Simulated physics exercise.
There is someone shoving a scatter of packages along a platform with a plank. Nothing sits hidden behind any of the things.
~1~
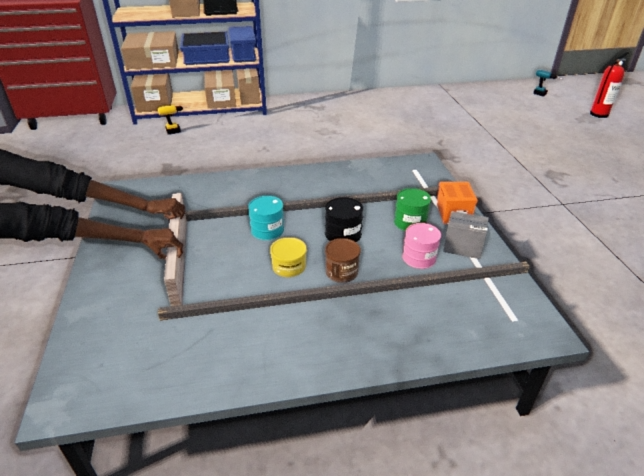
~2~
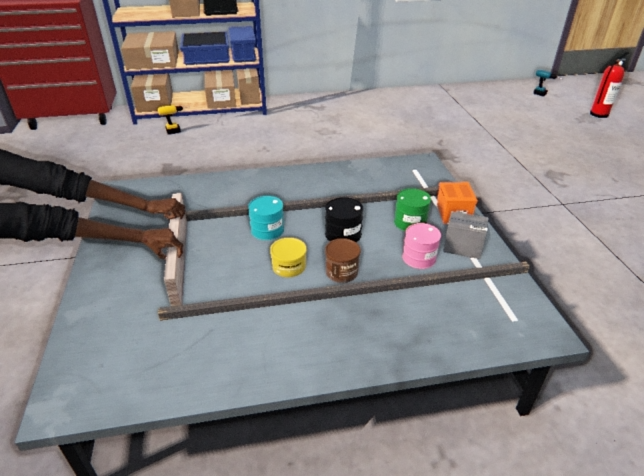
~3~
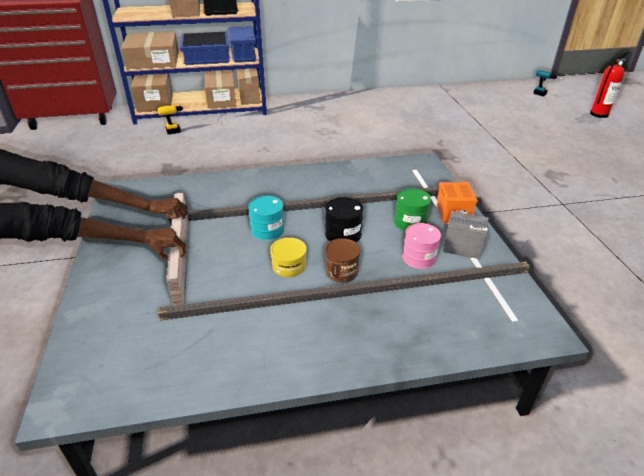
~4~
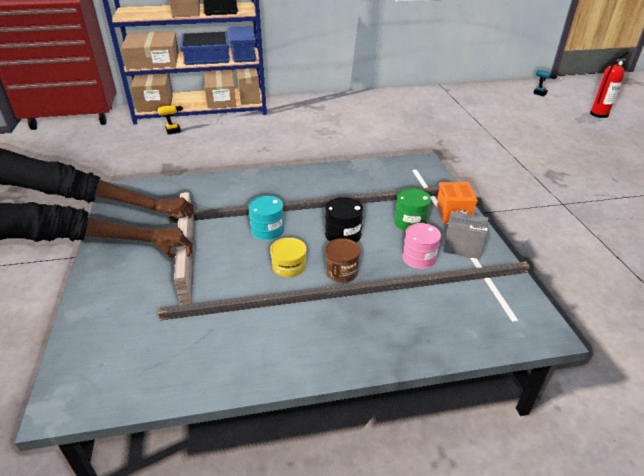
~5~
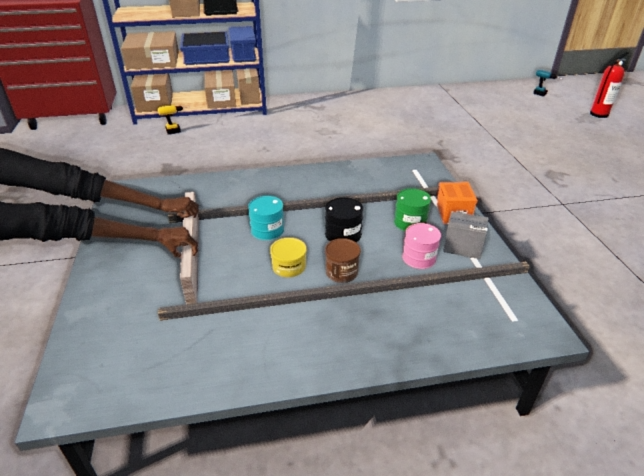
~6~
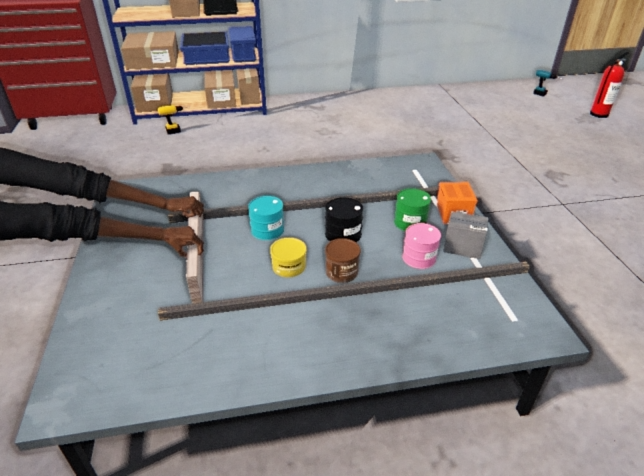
In a garage or workshop with a concrete floor, a blue-grey table is seen from above by a still camera. Between two dark rails sit turquoise, yellow, black, brown, green and pink containers, with an orange box and a grey one at the right by a white line. Two hands reaching from the left slide a plank slowly a short way rightward, while the containers stay still, untouched.
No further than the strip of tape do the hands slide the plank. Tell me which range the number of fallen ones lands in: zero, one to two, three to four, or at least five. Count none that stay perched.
The range is three to four.
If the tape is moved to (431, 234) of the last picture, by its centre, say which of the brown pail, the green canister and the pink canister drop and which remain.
I'd say the brown pail stays aboard, the green canister stays aboard and the pink canister stays aboard.
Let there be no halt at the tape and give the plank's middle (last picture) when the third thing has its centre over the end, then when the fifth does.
At roughly (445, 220), then roughly (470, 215).
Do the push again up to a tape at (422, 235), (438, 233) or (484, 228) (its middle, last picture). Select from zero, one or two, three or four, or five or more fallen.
The falls would be just one or two; 1 or 2; five or more.
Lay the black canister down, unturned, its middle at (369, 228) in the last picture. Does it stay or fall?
Put there, it simply holds its spot.
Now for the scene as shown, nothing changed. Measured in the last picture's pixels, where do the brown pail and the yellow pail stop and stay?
(494, 250) and (479, 232).
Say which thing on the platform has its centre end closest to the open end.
The black canister.
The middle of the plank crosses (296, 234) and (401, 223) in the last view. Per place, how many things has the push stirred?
By then 3, and later 8.
Soon after, none off yet; orange tote at rest near (456, 203); grey parcel at rest near (466, 235); green canister at rest near (412, 210).
In the end, the number that fall off is three or four; gone, pink canister, green canister, grey parcel and orange tote.
